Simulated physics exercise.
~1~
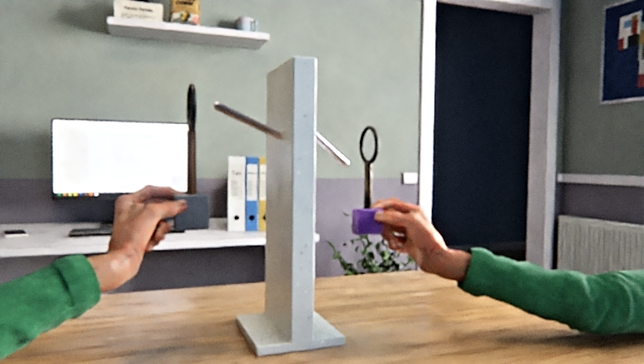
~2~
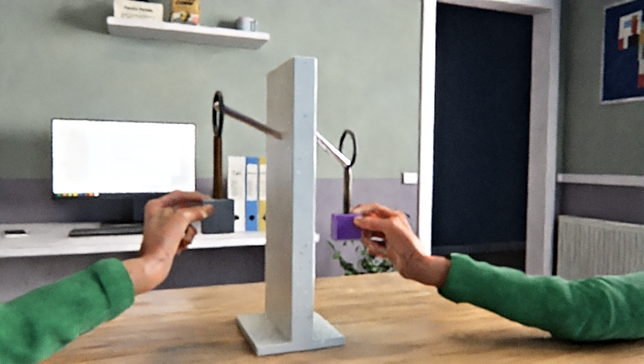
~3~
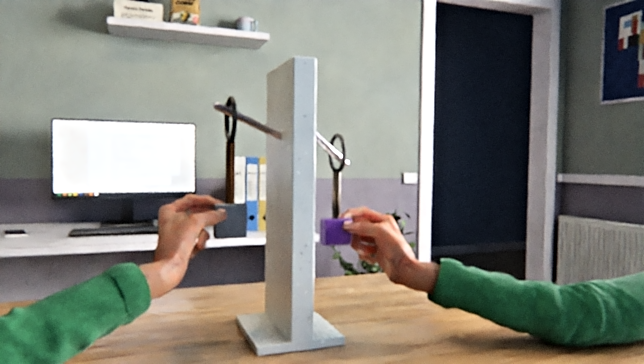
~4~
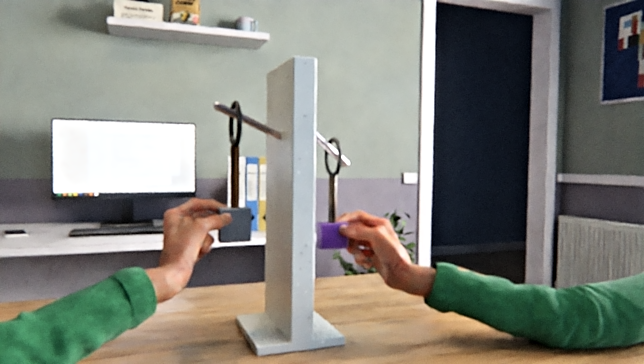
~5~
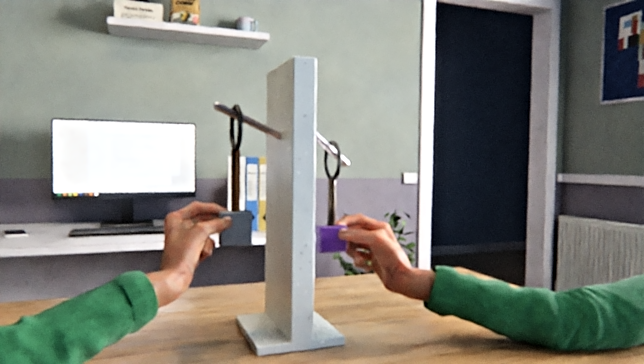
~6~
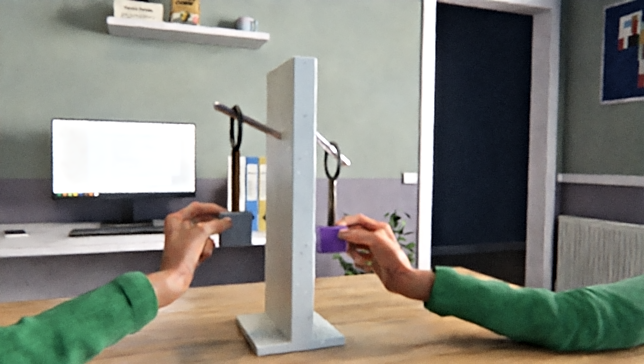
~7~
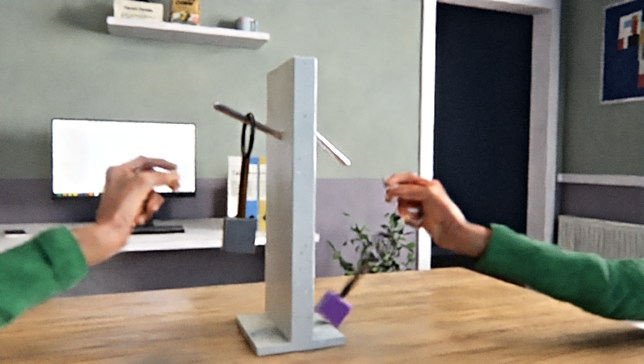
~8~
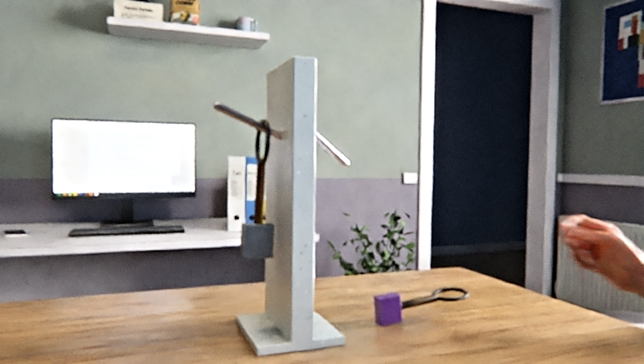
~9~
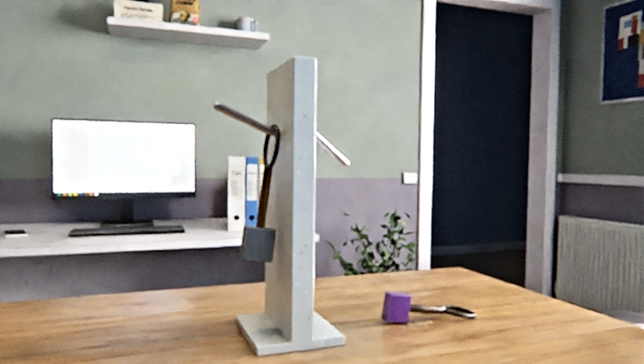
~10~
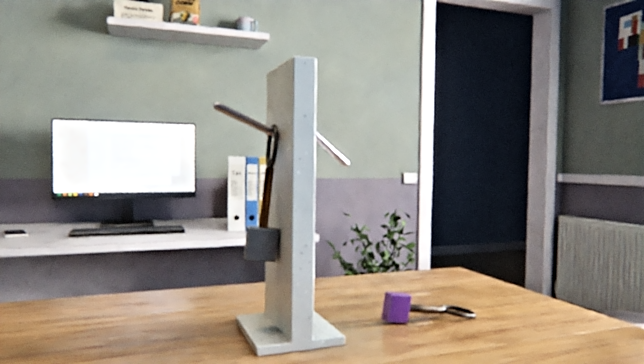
Two hands hang ringed blocks on pegs; the grey stays, the purple drops onto the table.
